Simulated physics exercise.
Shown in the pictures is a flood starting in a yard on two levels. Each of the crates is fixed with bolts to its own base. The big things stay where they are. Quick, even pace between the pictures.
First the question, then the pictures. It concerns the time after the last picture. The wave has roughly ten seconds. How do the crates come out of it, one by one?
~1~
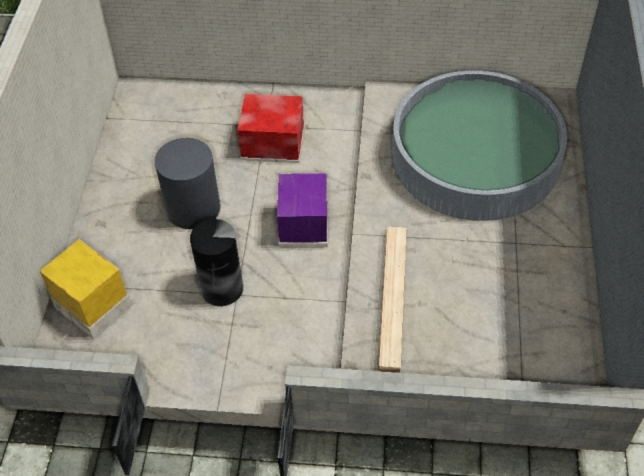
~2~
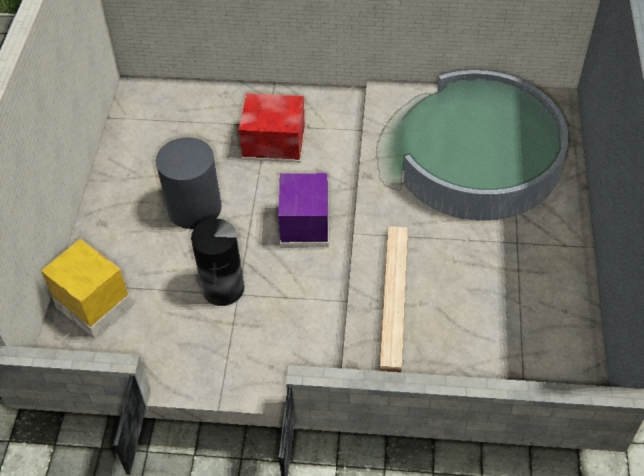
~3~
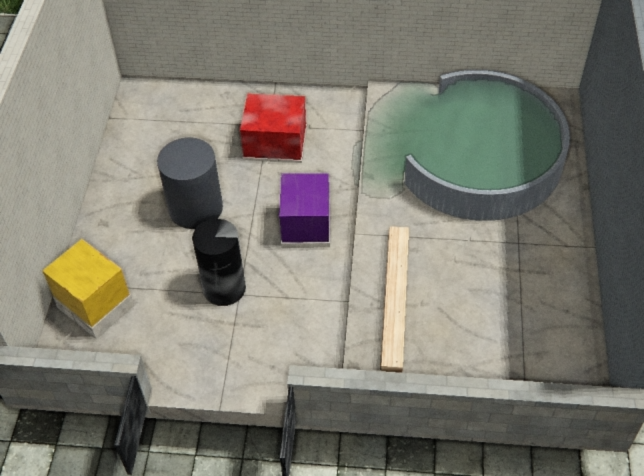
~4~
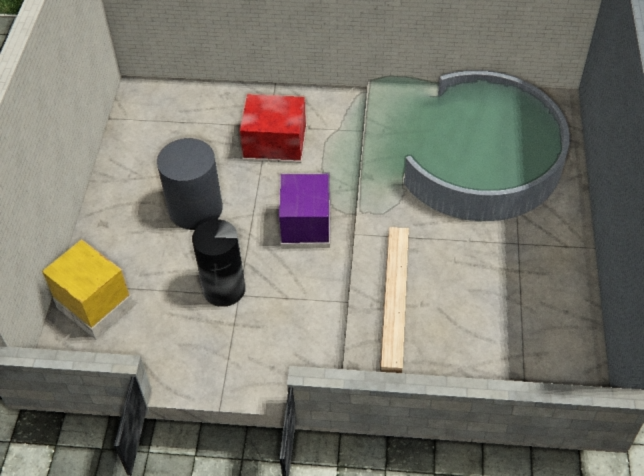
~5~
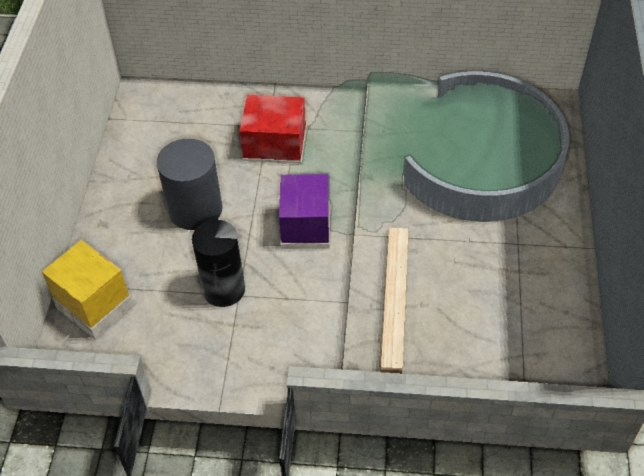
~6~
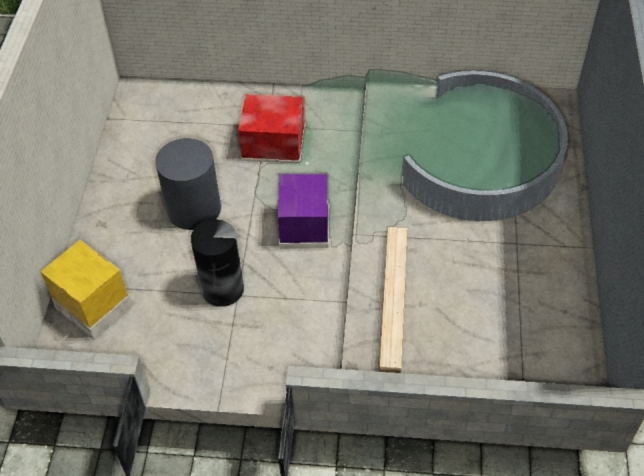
As I see it, most likely the red crate gets water on it. Most likely the purple crate gets water on it. Most likely the yellow crate remains untouched.
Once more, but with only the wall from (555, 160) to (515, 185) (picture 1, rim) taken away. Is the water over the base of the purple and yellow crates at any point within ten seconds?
First the purple crate: It is left alone; then the yellow crate: It is left alone.
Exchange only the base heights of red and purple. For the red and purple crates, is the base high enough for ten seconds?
Red: Flooded, purple: Flooded.
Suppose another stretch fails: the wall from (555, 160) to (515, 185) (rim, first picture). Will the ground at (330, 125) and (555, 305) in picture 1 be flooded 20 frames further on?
The first spot is unreached, the second submerged.
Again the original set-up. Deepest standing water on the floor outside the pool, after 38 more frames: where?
Around (87, 272).
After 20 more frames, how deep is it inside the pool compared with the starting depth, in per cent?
About 30 per cent.
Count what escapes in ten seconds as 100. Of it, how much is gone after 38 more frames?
Something close to 10 percent by that point.
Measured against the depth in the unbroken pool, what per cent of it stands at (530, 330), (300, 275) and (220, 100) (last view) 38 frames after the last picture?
In turn 0, 8 and 14 in a hundred.
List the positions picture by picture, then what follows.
In the first picture, the round tank at (479, 133) is whole and still.
In the second picture, water pours out at (402, 129) and has run to (400, 186).
In the third picture, water pours out at (403, 131) and has run to (418, 83).
In the fourth picture, the front is at (343, 204), out from the gap at (403, 133).
In the fifth picture, water pours out at (403, 134) and has run to a hidden place.
In the sixth picture, the front is at (265, 193), out from the gap at (401, 133).
A moment on, water covers 20 % of the floor; the red crate water round its plinth, the purple crate water round its plinth, the yellow crate not reached.
Next, water covers 35 % of the floor; the red crate water round its plinth, the purple crate water round its plinth, the yellow crate not reached.
Then, water covers 50 % of the floor; the red crate water round its plinth, the purple crate water round its plinth, the yellow crate water round its plinth.
Later, water covers 70 % of the floor; the red crate water round its plinth, the purple crate water round its plinth, the yellow crate water round its plinth.
In the end, water covers 70 % of the floor; the red crate was topped, the purple crate was topped, the yellow crate stayed above the water.
